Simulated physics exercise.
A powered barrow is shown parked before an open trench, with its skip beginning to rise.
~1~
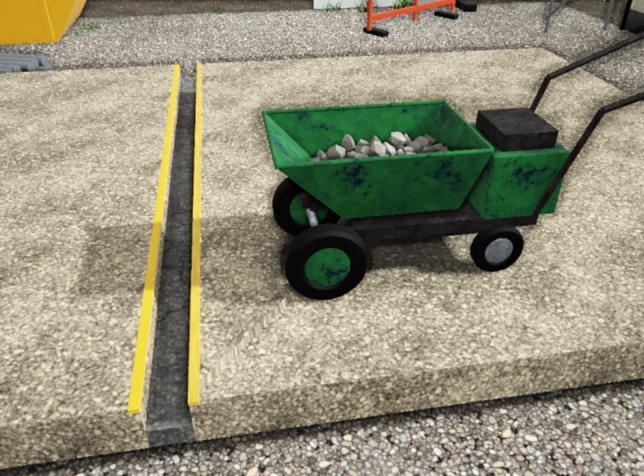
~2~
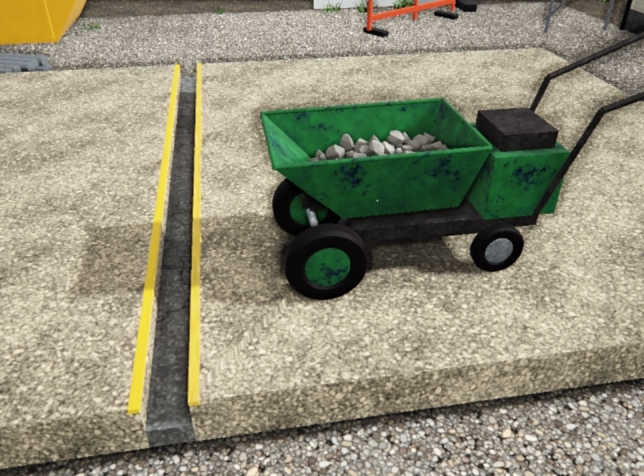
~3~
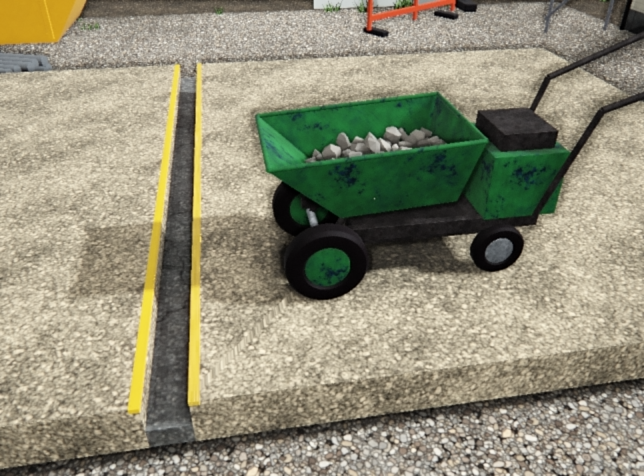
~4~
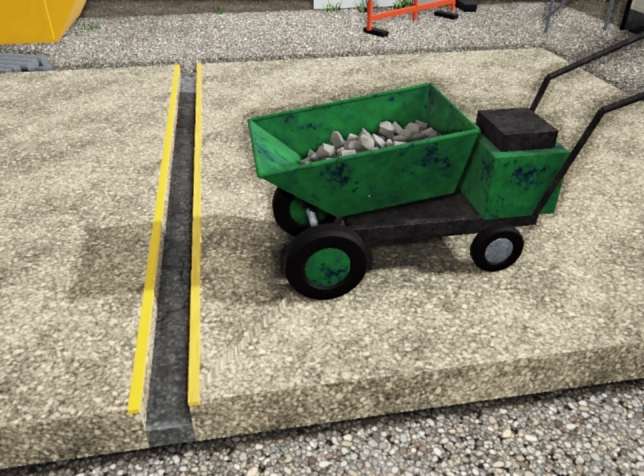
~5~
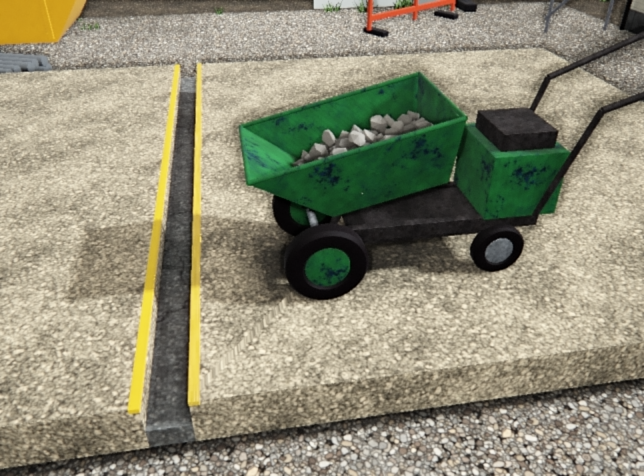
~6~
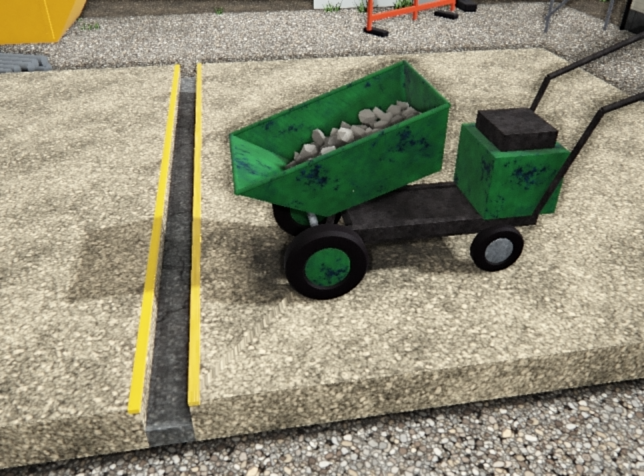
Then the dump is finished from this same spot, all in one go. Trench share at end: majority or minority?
Mostly in.
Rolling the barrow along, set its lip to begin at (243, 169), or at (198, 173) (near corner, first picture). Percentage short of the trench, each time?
0 and 0 percent, in that order.
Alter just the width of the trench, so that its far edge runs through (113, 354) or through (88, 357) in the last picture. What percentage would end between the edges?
In order, some 90 and some 100 percent.
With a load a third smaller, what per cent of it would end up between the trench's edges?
I'd put it at about 80 per cent.
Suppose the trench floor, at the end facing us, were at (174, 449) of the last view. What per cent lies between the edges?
Near 90 %.
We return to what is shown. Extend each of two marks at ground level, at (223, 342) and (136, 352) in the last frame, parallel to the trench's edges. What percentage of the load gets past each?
Around 90 in a hundred for the first, 20 in a hundred for the second.
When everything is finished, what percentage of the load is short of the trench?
It works out to roughly 5 percent.
Soon after the last picture, skip tipped steeply; all in the skip.
A little later, skip tipped right over; about two thirds in the skip; a small part short of the trench; about a quarter in or heaped over the trench.
Later still, skip tipped right over; a small part in the skip; a small part short of the trench; about two thirds in or heaped over the trench; about a quarter beyond it.
At rest, skip tipped right over; a small part in the skip; a small part short of the trench; about two thirds in or heaped over the trench; about a quarter beyond it.
